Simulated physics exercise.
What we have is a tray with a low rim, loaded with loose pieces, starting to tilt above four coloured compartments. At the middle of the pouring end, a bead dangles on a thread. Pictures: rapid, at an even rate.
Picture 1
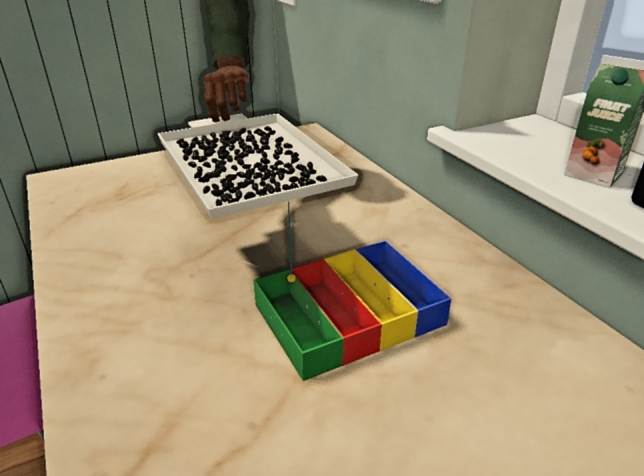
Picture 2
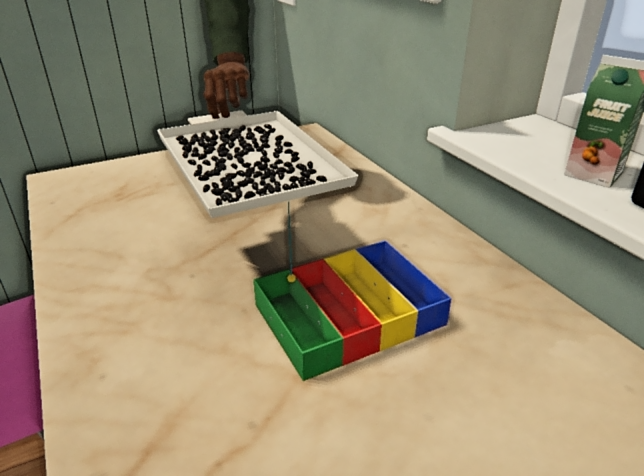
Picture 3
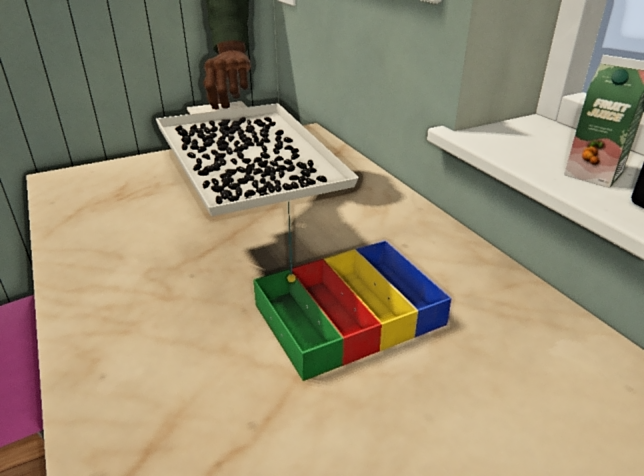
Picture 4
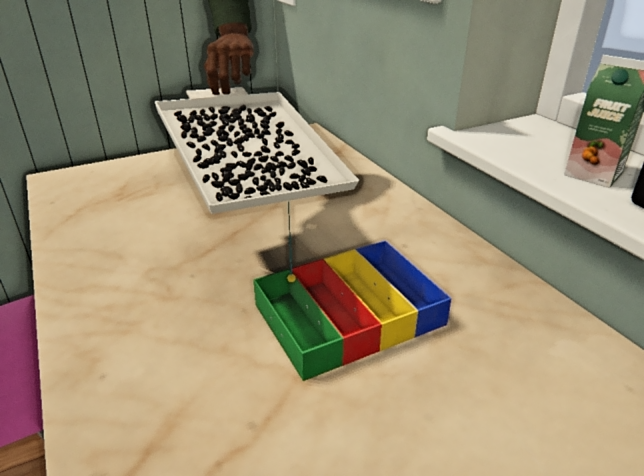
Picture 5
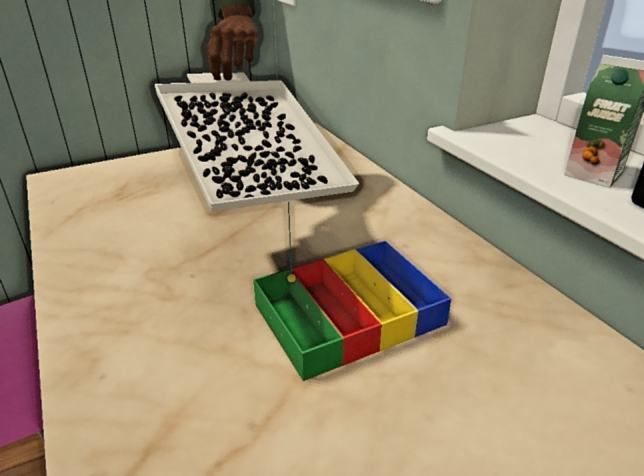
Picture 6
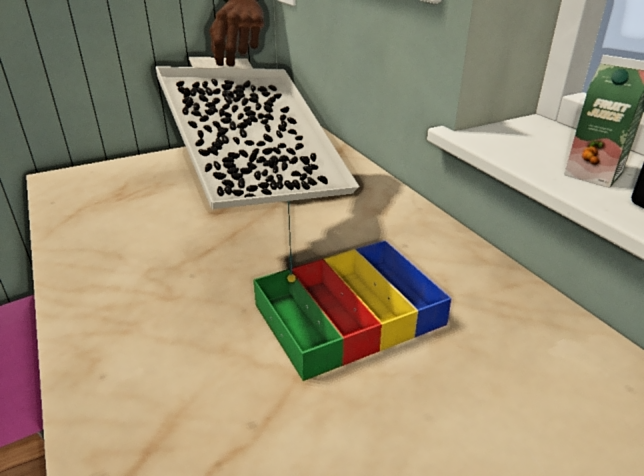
A hand steadily raises the far end of a white tray holding scattered black beans.
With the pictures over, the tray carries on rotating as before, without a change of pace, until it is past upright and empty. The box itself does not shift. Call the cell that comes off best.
The yellow cell comes off best.
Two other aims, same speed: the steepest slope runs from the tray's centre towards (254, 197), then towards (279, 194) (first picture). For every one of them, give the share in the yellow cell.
The first try gives close to 0 per cent, the second close to 10 per cent.
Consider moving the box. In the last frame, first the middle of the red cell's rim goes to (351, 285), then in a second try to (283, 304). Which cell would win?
Result 1: That red cell. Result 2: The blue one.
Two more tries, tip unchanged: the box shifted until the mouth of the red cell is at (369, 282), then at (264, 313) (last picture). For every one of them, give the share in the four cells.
Near 80 and 60 percent respectively.
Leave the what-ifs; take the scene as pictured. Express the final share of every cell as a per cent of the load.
The green cell gets about 10, the red cell about 30, the yellow cell about 50 and the blue cell about 10.
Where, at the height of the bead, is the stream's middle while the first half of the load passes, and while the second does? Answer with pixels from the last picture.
The first part at (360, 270); the rest at (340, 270).
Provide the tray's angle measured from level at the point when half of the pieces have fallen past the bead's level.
That happens at close to 115 degrees.
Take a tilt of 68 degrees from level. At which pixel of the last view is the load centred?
In the last view, the load is centred close to (312, 165).
Shortly afterwards, tray tipped steeply; all but a few on the tray; a little falling or outside the box.
Next, tray tipped past a quarter turn; near half on the tray; near a quarter in the yellow cell; a little in the blue cell; a little in the red cell; only a few in the green cell; near a quarter falling or outside the box.
Some moments later, tray tipped past a quarter turn; near half in the yellow cell; near a quarter in the red cell; a little in the green cell; a little in the blue cell; only a few falling or outside the box.
In the end, tray tipped past a quarter turn; near half in the yellow cell; near a quarter in the red cell; a little in the green cell; a little in the blue cell; only a few outside the box.
